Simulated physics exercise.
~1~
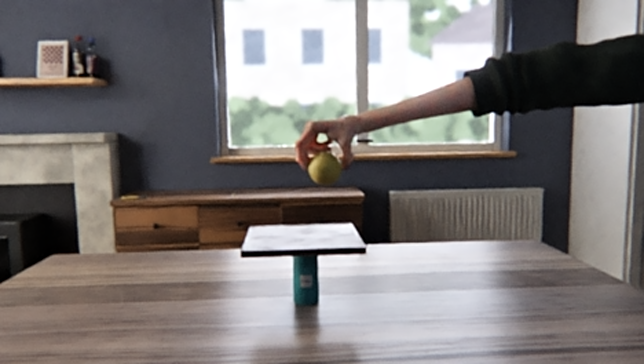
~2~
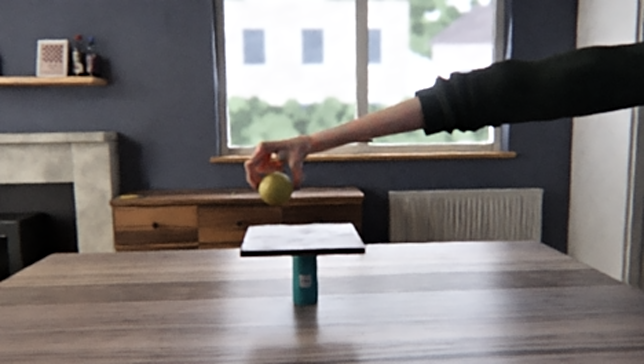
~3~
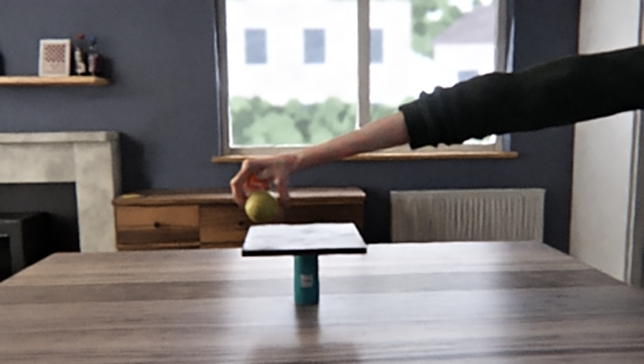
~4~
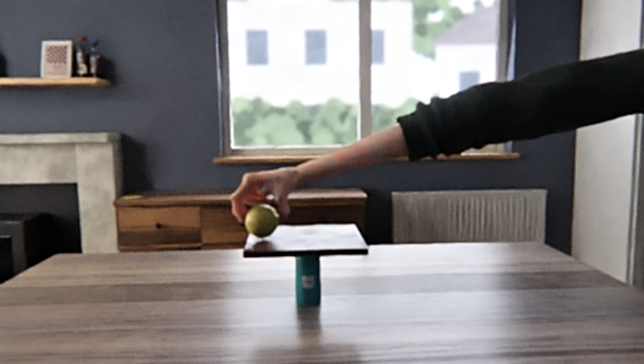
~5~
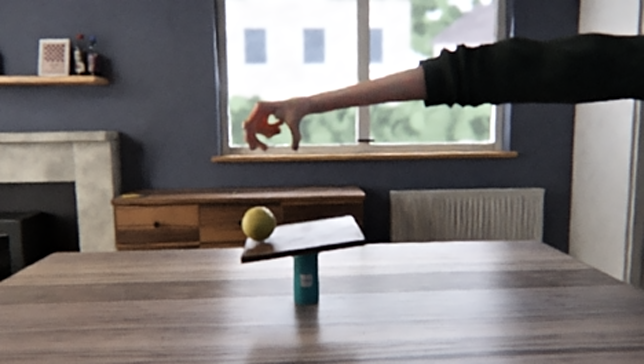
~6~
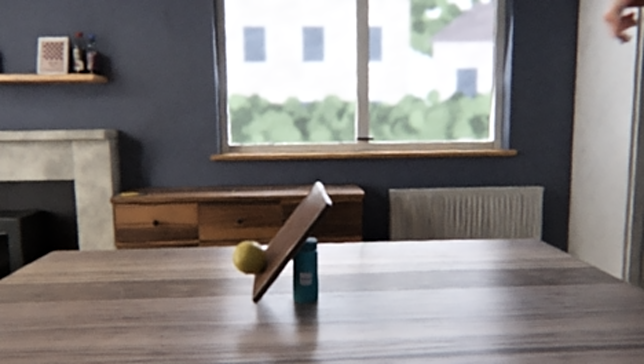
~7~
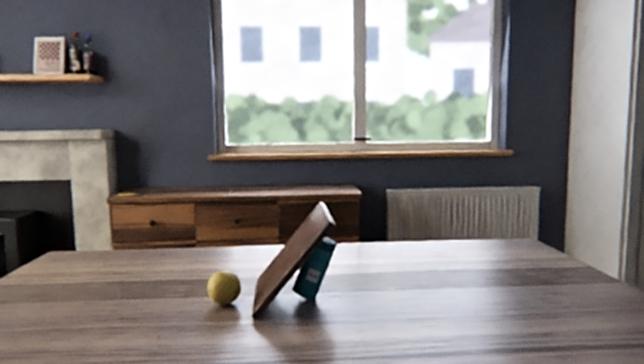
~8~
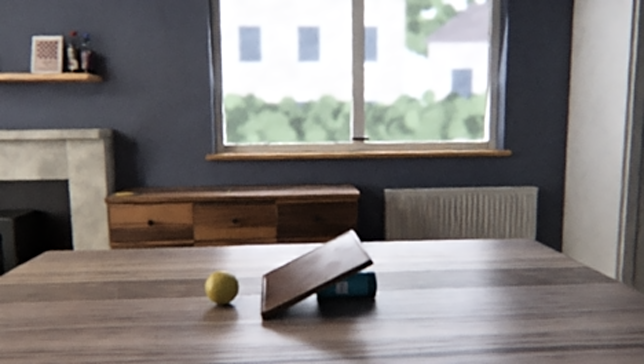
Yellow lemon set by a hand on the left edge of a brown lid, tipping it off a turquoise shaker, which topples too.
